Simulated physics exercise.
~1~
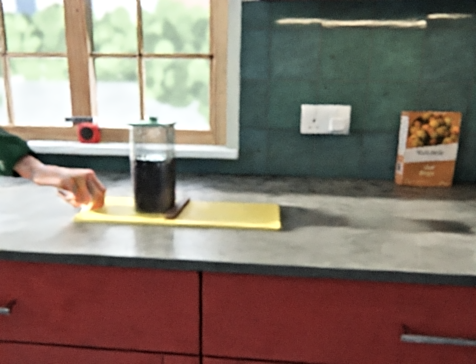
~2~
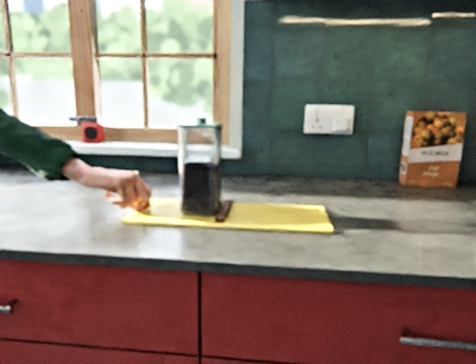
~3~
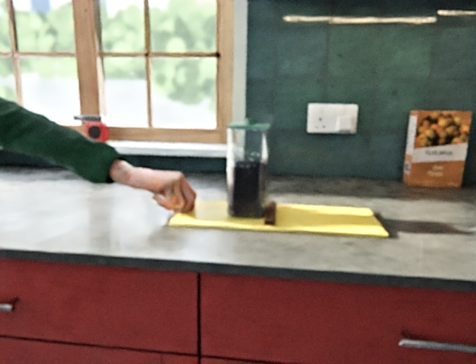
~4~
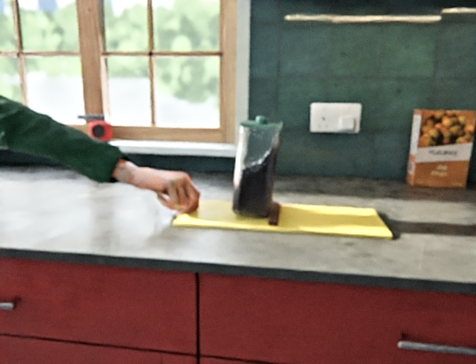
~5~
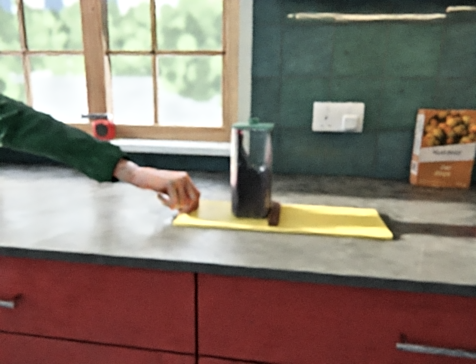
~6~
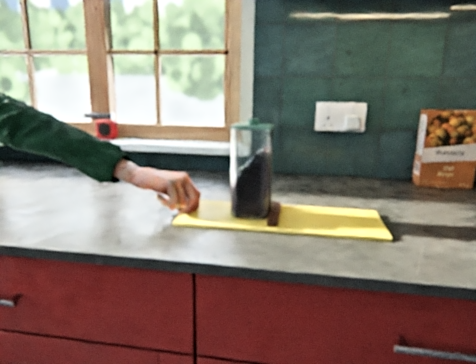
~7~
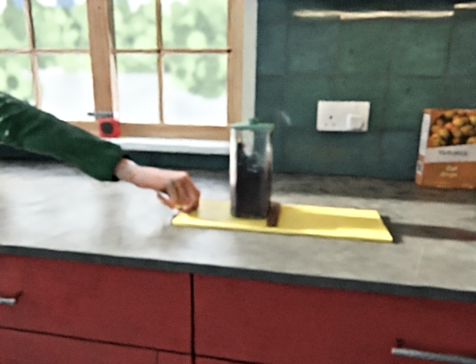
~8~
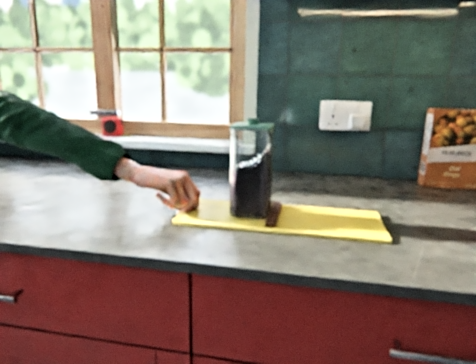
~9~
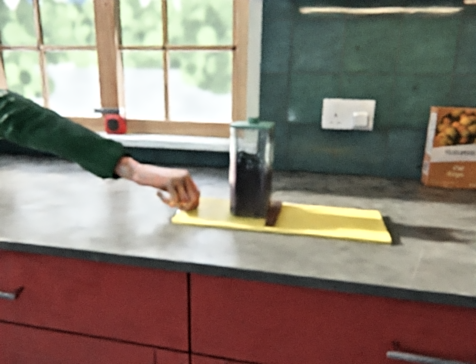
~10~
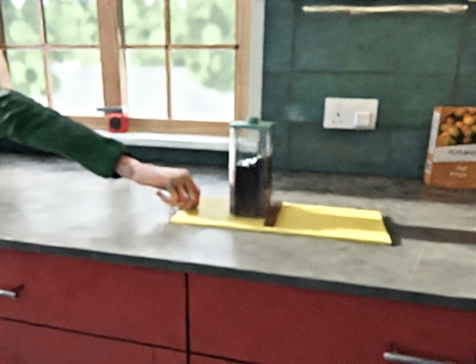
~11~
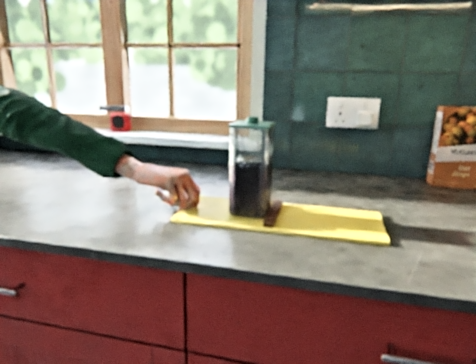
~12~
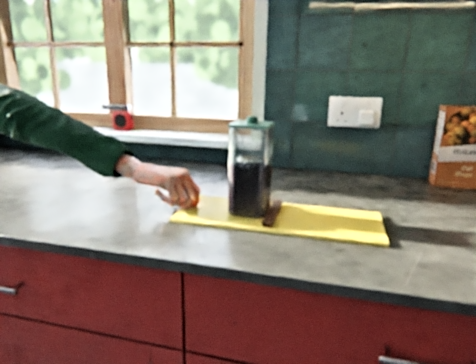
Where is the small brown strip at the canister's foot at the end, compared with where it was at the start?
It is further to the right along the counter. It starts a little left of the upright gap between the red drawers and ends well to the right of it.
Hand sliding a yellow board right along a grey counter and stopping, its canister of dark liquid tipping slightly, then settling upright.
